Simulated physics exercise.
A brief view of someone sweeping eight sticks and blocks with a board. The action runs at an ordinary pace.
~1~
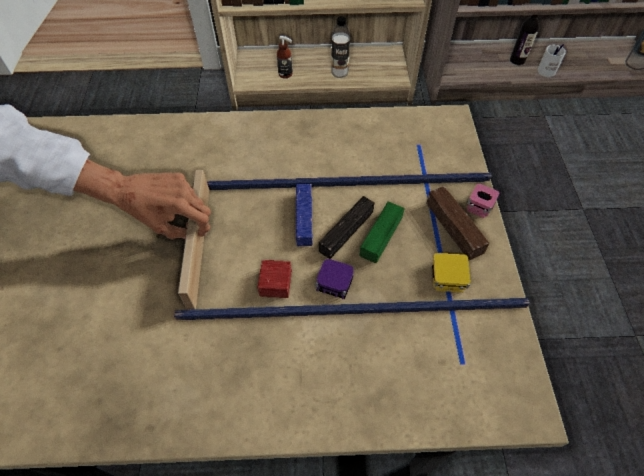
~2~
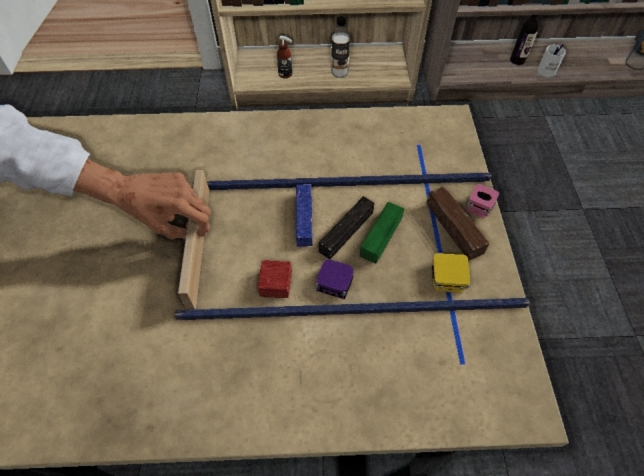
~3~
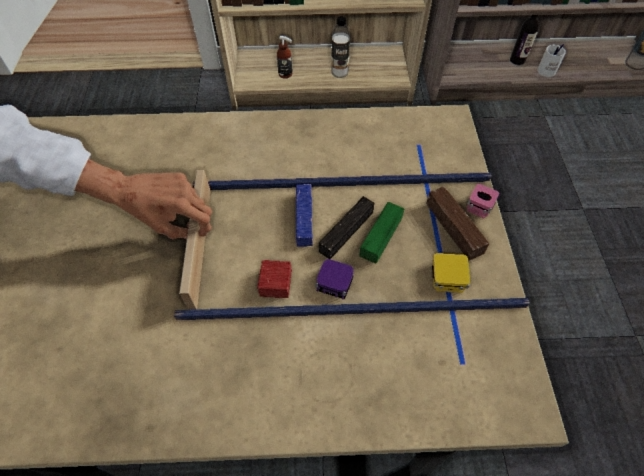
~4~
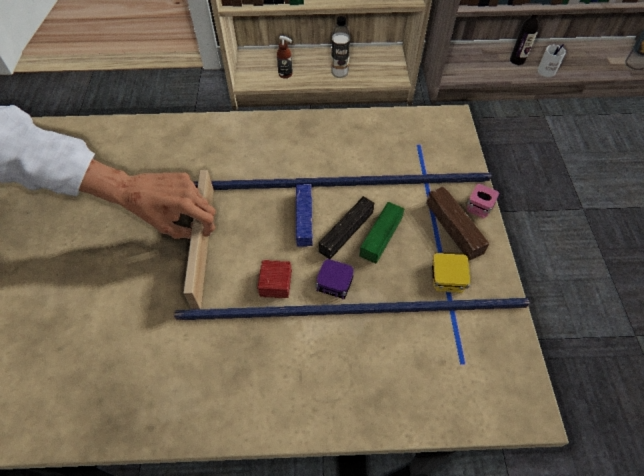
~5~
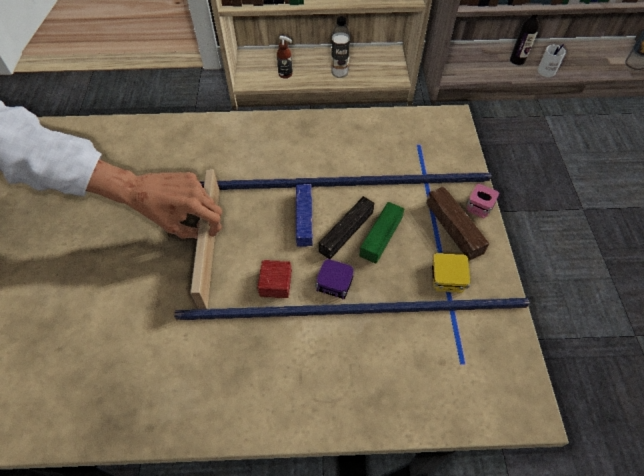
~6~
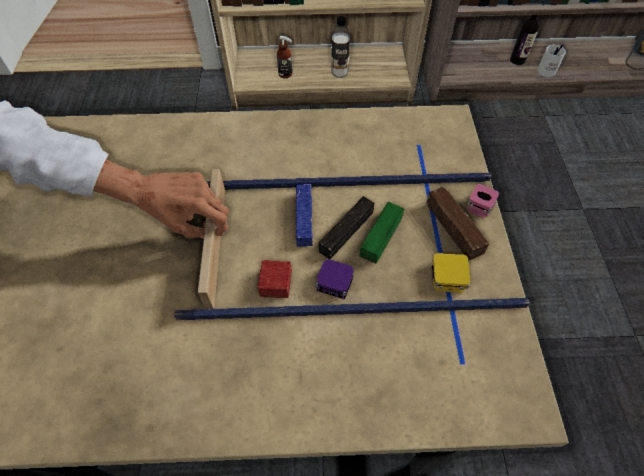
The clip shows a hand gripping a wooden board between two dark blue rails on a table, first holding it nearly still, then sliding it slightly right, while the colourful blocks and sticks and a small pink object stay still.
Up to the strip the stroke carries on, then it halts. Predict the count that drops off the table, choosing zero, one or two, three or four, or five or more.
You'd see one or two pieces leave the end and fall.
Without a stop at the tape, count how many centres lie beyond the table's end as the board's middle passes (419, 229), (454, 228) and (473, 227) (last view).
That makes 0, 3, 5.
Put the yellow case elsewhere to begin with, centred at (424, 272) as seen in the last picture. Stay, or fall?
It stays put.
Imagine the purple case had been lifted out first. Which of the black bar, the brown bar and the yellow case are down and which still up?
Well, the black bar is left in place, the brown bar is left in place and the yellow case is left in place.
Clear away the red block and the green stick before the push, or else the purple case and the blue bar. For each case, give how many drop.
In the first try 0, in the other 0.
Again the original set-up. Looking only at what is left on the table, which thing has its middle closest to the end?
Answer - the yellow case.
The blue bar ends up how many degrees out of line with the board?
It sits some 0° out of line.
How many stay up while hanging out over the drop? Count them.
The total here is 1.
Soon after, none off yet; pink case at rest near (482, 201); brown bar at rest near (456, 222); yellow case at rest near (450, 273).
In the end, the number that fall off is one or two; gone, pink case.
